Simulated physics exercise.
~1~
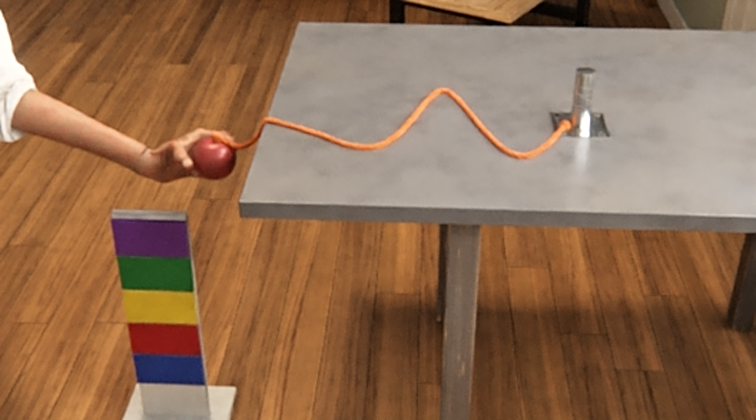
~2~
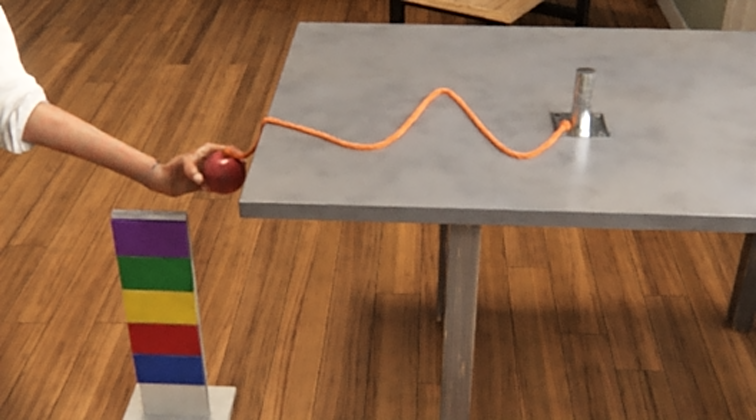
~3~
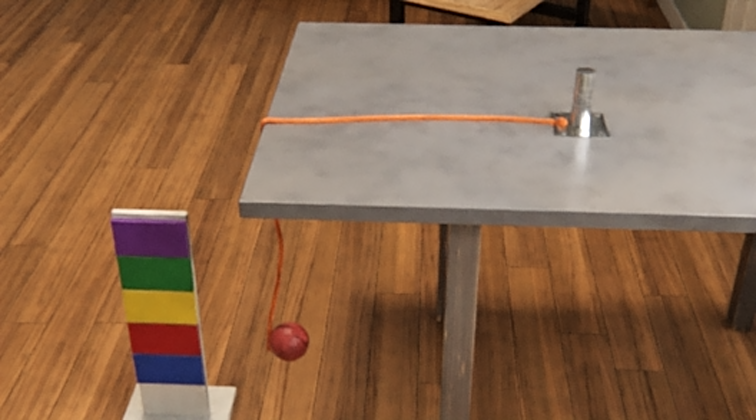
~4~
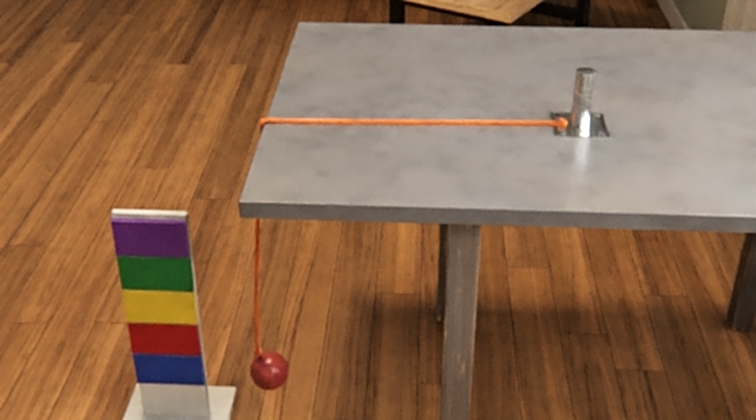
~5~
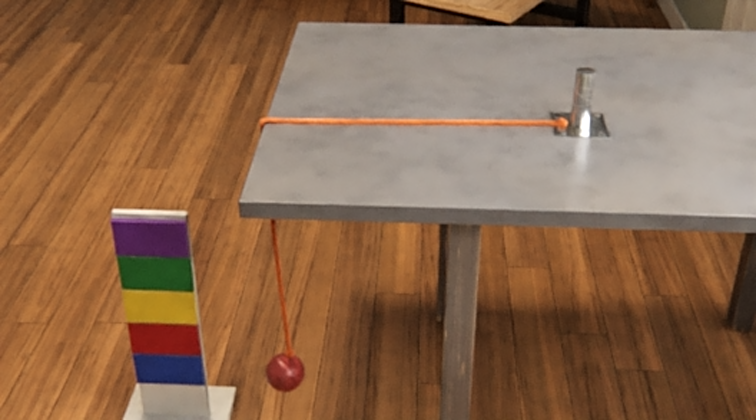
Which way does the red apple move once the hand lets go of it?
The red apple moves down, dropping below the table edge until it hangs from the taut orange cord.
